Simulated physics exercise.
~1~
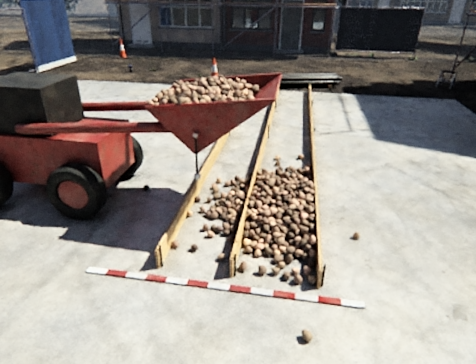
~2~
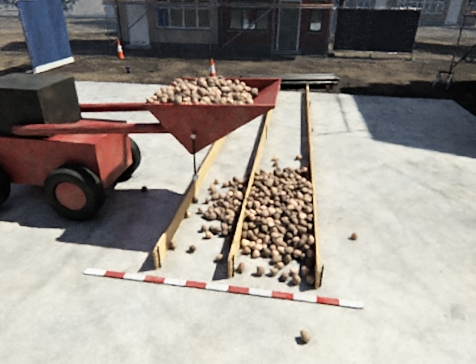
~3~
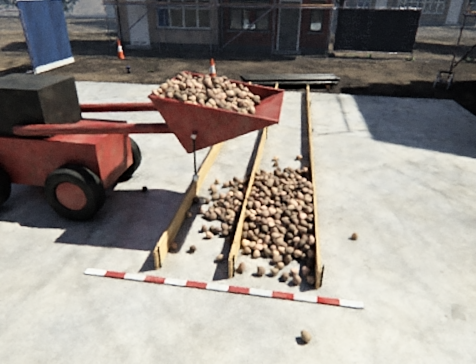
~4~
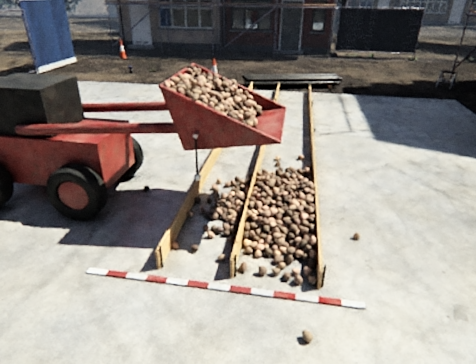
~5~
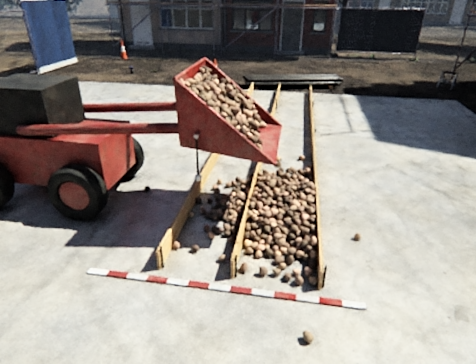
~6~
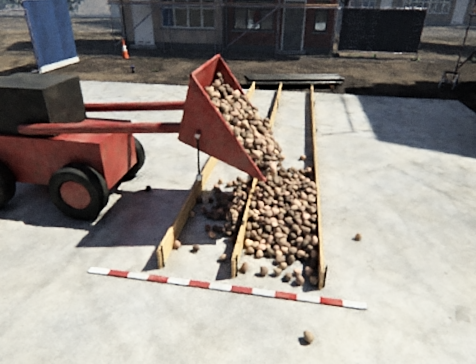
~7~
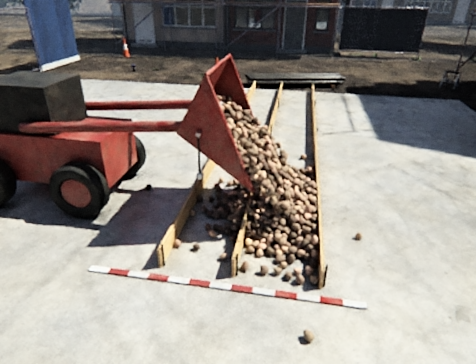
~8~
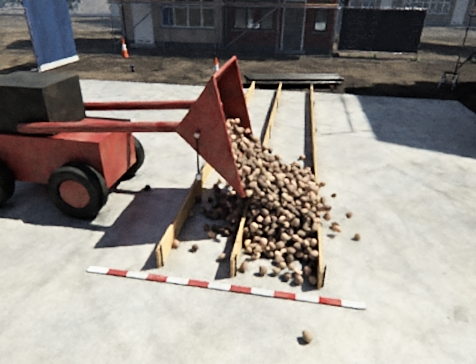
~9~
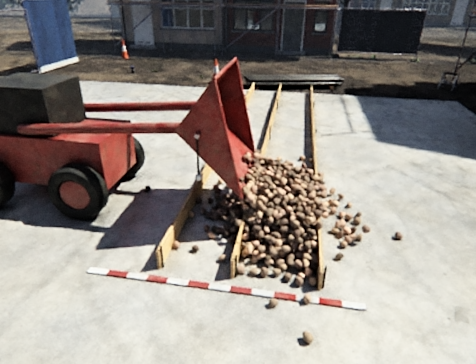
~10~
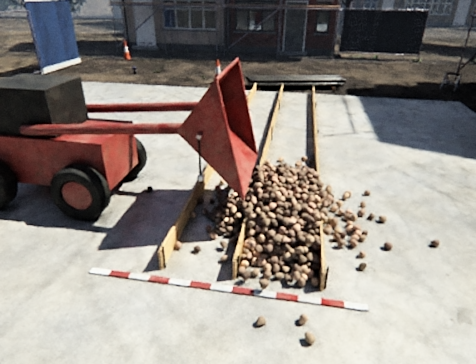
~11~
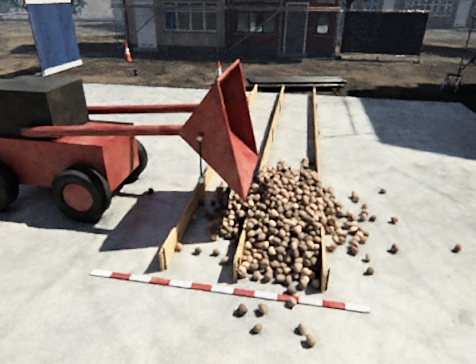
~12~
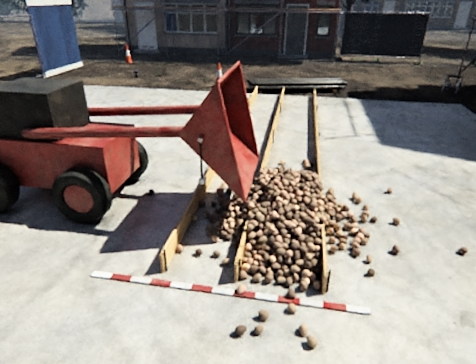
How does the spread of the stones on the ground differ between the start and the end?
At the start the stones on the ground lie mostly between the planks, with only a few strays outside. By the end they reach farther to the right and nearer the viewer, with many scattered beyond the right plank and several in front of the striped pole.
